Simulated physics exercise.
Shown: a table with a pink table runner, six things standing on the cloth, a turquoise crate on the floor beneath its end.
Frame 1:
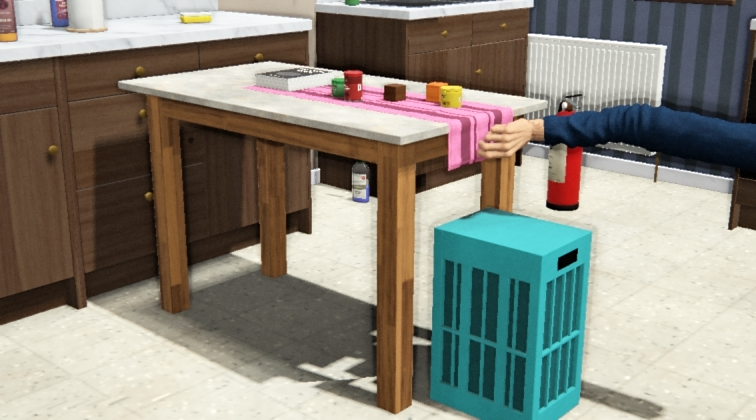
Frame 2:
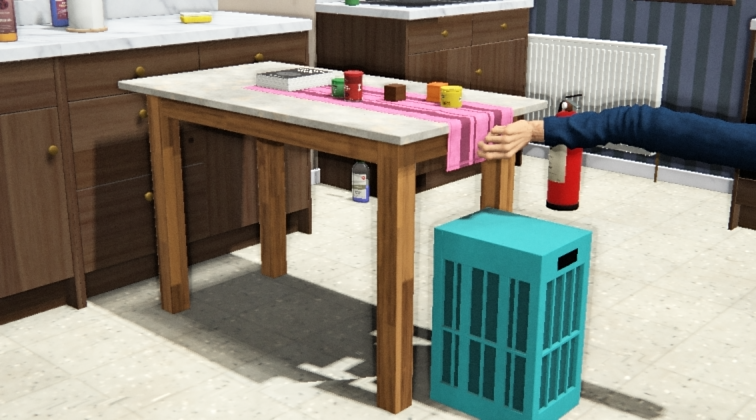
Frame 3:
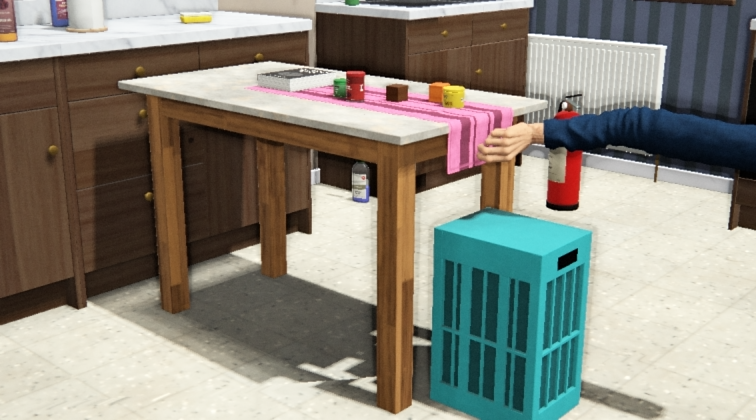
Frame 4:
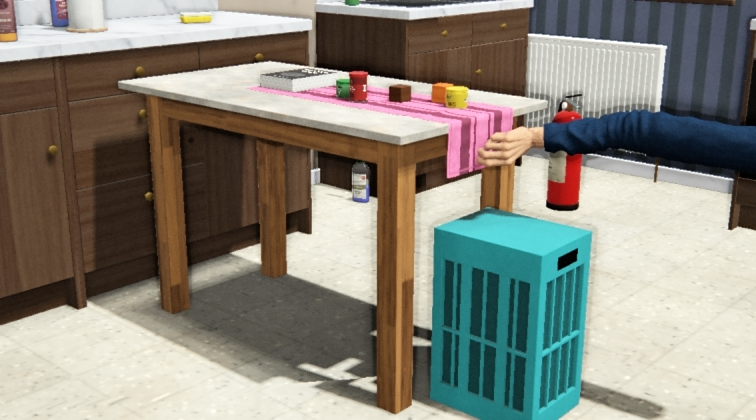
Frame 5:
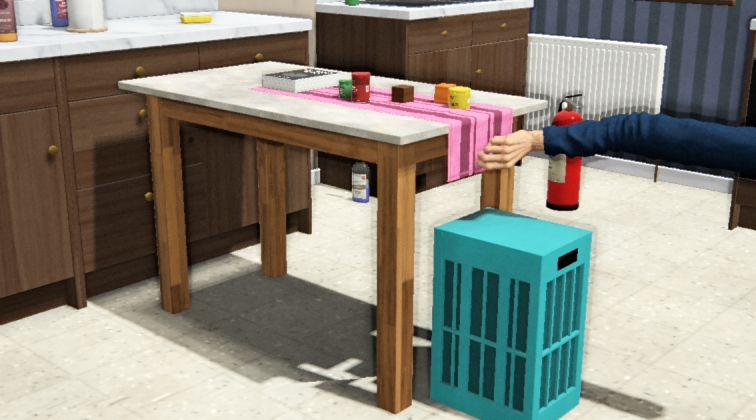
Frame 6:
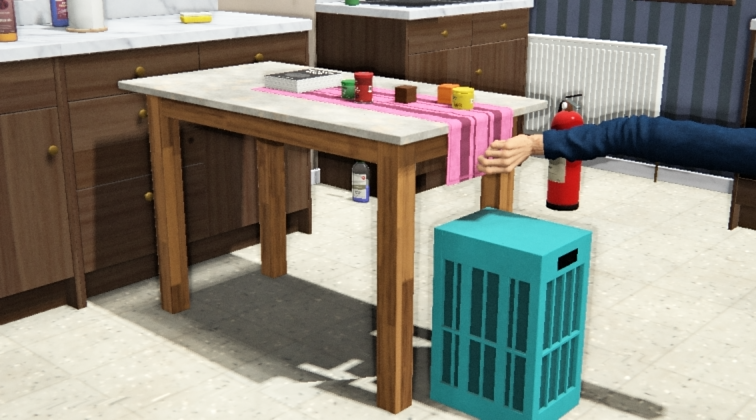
A hand slowly pulls a pink cloth and the small items on it rightward.
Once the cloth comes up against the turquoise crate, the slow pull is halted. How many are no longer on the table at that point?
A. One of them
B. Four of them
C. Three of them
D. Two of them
One of them.
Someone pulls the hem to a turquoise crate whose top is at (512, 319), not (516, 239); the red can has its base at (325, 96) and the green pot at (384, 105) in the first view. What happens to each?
Observed: Red can remains seated; green pot departs.
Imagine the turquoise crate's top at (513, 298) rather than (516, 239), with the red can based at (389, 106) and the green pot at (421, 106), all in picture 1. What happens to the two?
Red can: Lost; green pot: Lost.
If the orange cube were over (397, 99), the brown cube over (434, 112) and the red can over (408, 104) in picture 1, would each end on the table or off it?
The orange cube will stay where it is, the brown cube will end up off, the red can will stay where it is.
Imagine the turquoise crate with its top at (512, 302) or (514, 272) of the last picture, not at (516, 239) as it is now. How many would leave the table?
Respectively 3 and 2.
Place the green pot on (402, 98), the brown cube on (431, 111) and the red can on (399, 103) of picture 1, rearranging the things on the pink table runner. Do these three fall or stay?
Note: Green pot kept on top; brown cube lost; red can kept on top.
Soon after, hem near (480, 202); all still up.
Then, hem on the crate; yellow pot gone.
At rest, hem on the crate; yellow pot gone. It carries off one.
